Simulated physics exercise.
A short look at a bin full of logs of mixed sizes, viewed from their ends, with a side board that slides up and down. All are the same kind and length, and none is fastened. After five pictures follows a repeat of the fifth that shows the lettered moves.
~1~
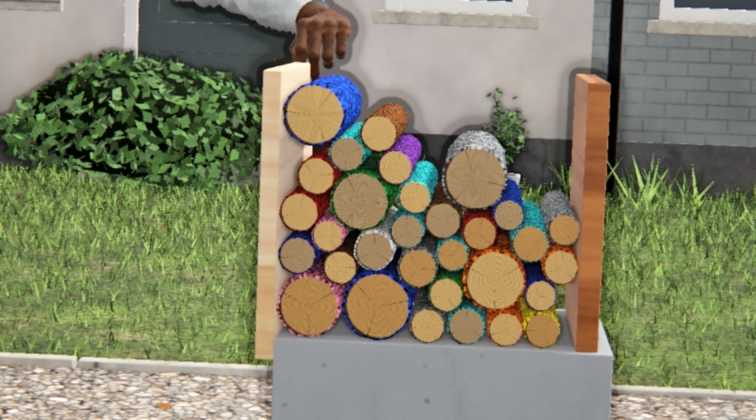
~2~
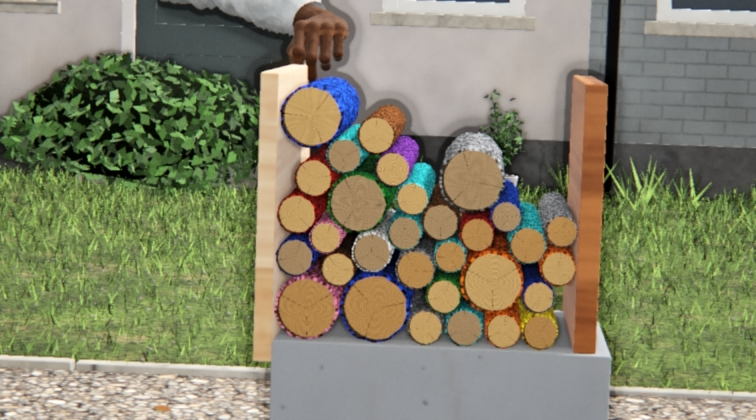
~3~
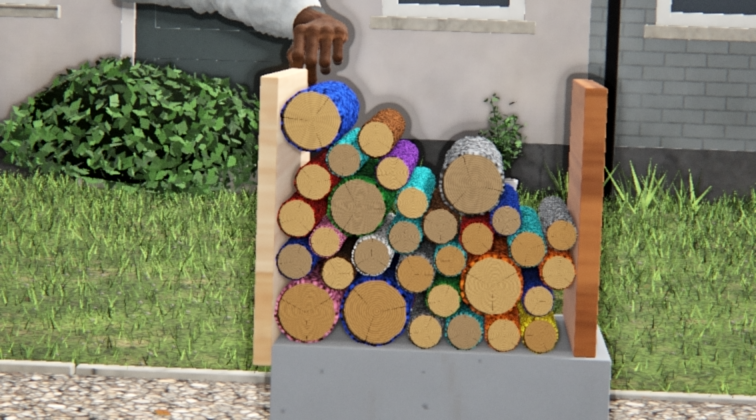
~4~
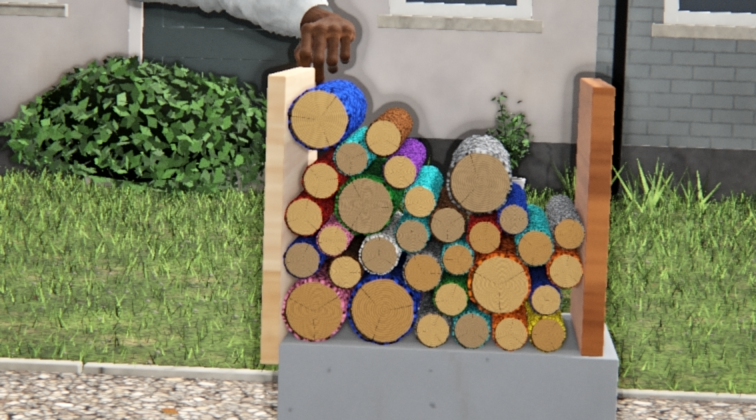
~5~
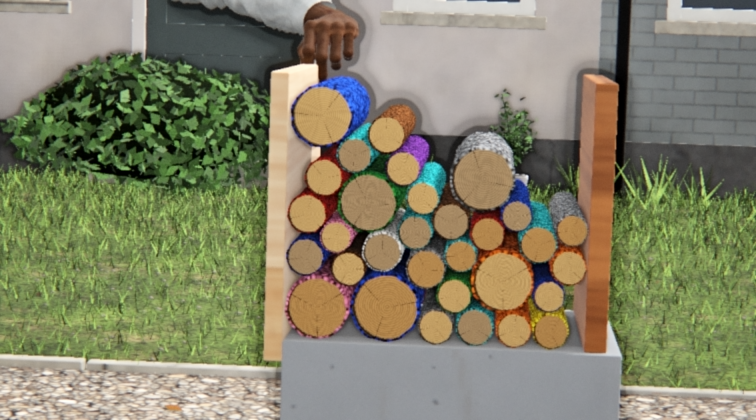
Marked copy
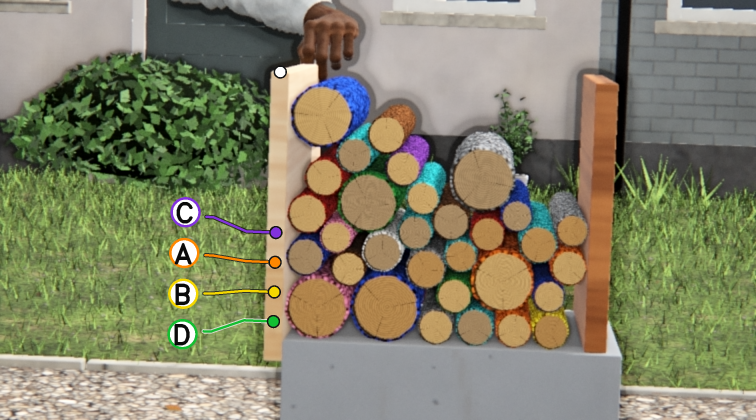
In a front yard with grass, a round green bush and a grey brick-and-plaster house behind, a bin of logs is seen end-on from straight ahead. Tan-faced logs of mixed sizes, with blue, red, purple, green and silver sides, sit between two upright boards on a grey block, a hand above the left one. The view shifts slightly while the logs, boards and hand show no clear movement.
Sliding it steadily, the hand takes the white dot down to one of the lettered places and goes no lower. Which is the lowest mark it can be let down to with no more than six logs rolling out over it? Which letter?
The lowest mark that will do is A.
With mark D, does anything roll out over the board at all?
Yes.
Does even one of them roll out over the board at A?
At A: Yes.
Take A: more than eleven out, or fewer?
It loses fewer than eleven.
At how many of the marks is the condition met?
Two of the four.
On the marked copy, A at (275, 262); B at (274, 292); C at (276, 232); D at (273, 321); the white dot at (280, 72).
Following A. Soon after the start, top of the board (288, 154).
Later, top of the board (286, 246).
In the end, top of the board (285, 261), five out over the board.
As for the rest, B more than six out over the board; C two out over the board; D more than six out over the board.
